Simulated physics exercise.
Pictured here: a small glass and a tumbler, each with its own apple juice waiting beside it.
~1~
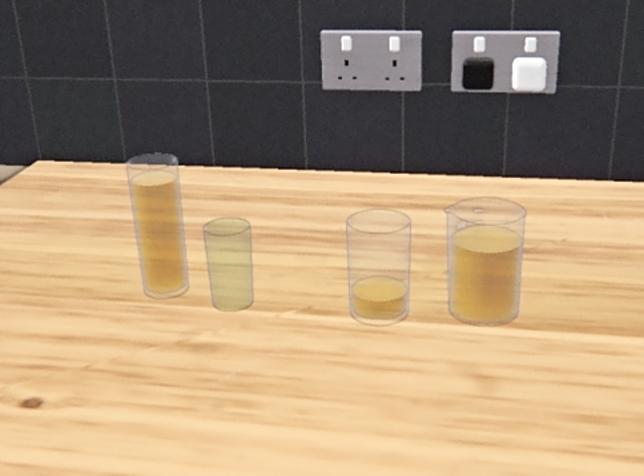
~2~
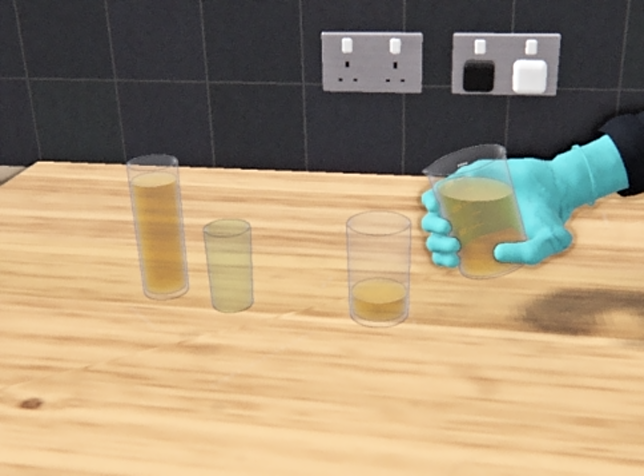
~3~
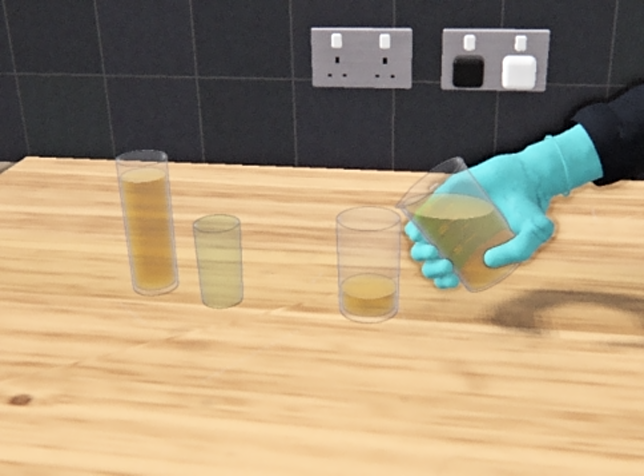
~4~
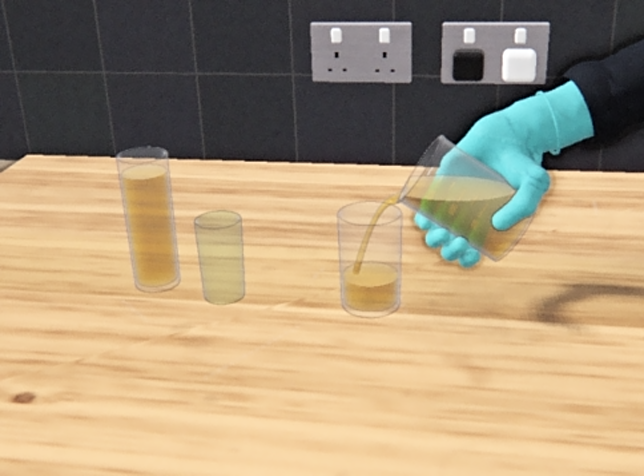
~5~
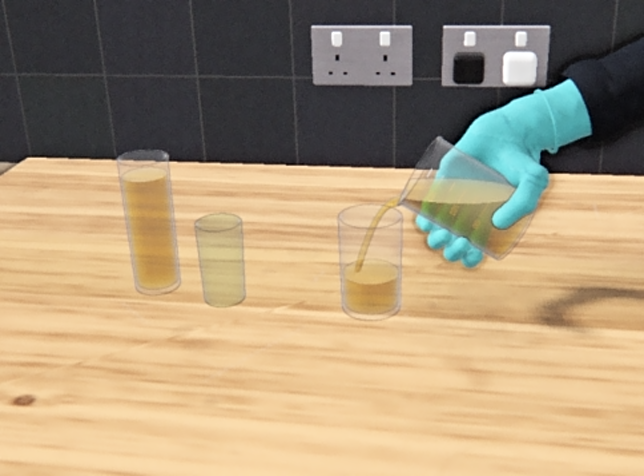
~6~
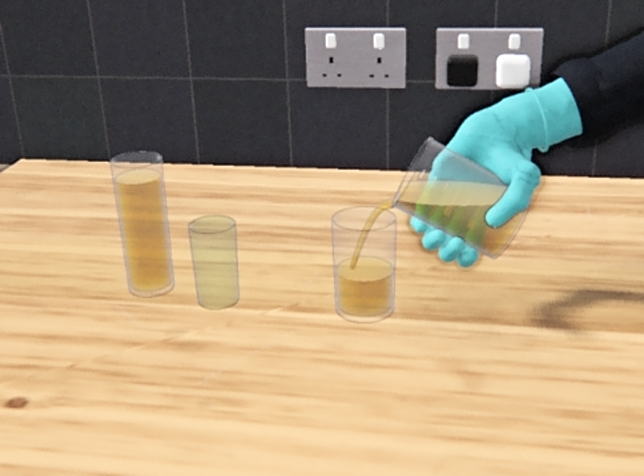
A pale wooden worktop stands before a dark tiled wall with metal sockets, seen from slightly above. On it, left to right, are a tall glass nearly full of amber juice, a small greenish-tinted glass, a tumbler holding a little juice and a fuller beaker. A teal-gloved hand lifts the beaker, tilts it leftward and pours a thin stream into the tumbler, raising its level, while the camera shifts slightly.
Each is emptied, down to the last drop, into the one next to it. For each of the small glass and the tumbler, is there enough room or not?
The small glass is too small, the tumbler is too small.
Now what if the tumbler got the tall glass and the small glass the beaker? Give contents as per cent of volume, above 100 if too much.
Roughly 100 % and 250 %.
A moment on, the tumbler is nearly full.
Further on, the tumbler is full to the brim and overflowed.
When it is over, the small glass is full to the brim and overflowed; the tumbler is full to the brim and overflowed.
